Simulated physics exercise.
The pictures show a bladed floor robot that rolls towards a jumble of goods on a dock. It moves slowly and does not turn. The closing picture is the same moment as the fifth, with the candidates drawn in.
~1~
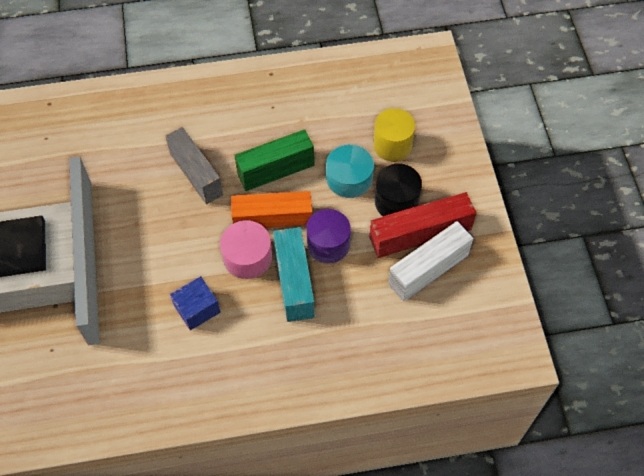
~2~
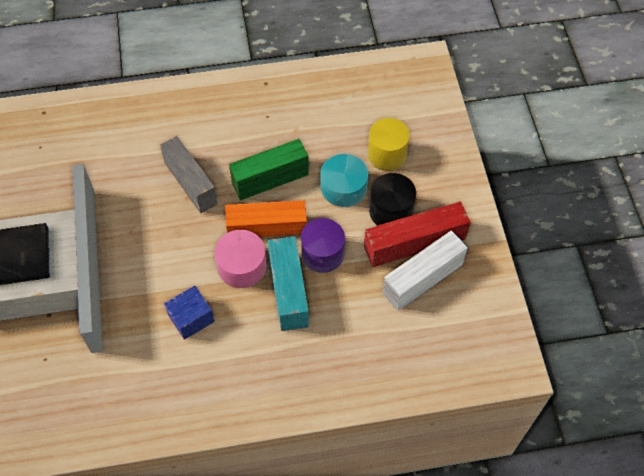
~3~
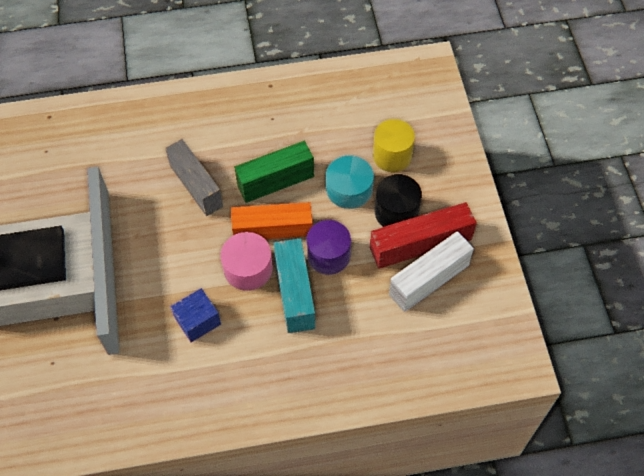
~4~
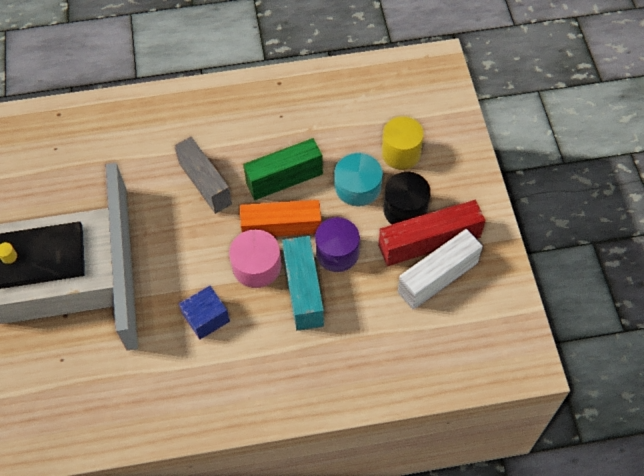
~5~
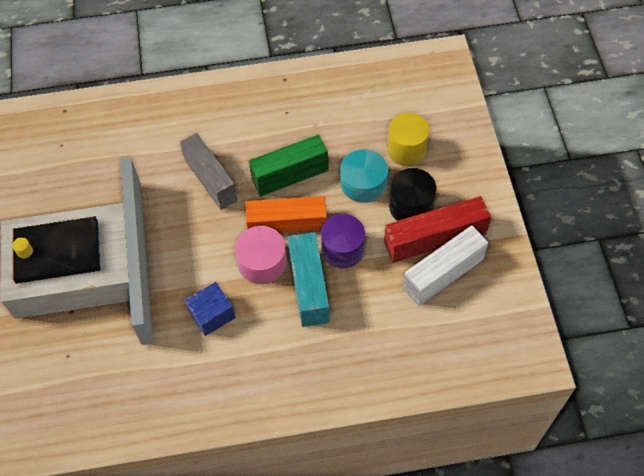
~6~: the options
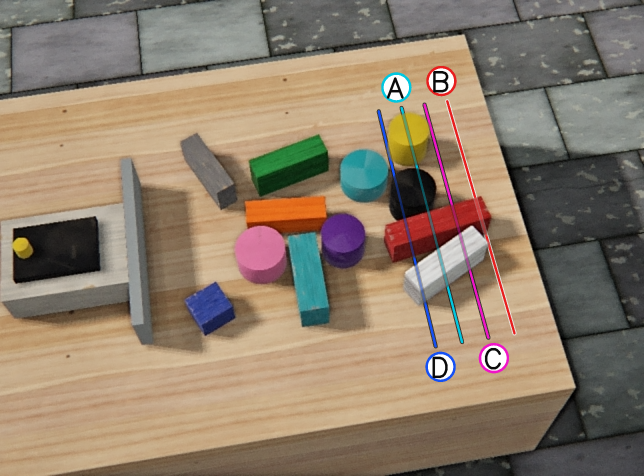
A grey-bladed floor robot creeps slowly to the right across a pale wooden dock, its blade facing a jumble of coloured bars, canisters and a blue crate, which all lie still as the gap between them narrows slightly.
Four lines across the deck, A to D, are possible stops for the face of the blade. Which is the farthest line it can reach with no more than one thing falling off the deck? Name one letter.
No farther than D.
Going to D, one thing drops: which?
The red bar goes over.
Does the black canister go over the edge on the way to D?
By then, no.
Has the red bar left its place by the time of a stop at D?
Yes.
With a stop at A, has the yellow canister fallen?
By then, no.
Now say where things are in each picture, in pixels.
Orange stick (272, 211); grey bar (194, 166); blue crate (195, 303), in the first frame.
Robot (11, 254); black canister (392, 202), in the second frame.
Robot (27, 257); turquoise bar (295, 286), in the third frame.
Robot (47, 253); red bar (431, 233), in the fourth frame.
Robot (62, 248); green stick (289, 166); pink canister (261, 255); purple canister (343, 241), in the fifth frame.
On the copy, A at (430, 217); B at (478, 209); C at (454, 213); D at (405, 220).
On D. First, robot (163, 232); blue crate (268, 300); grey bar (240, 165).
Then, robot (262, 217); red bar (480, 219); white stick (454, 265).
Finally, robot (336, 206); red bar over the edge; black canister (502, 181); one fallen.
By contrast, A drops two; B drops six; C drops five.
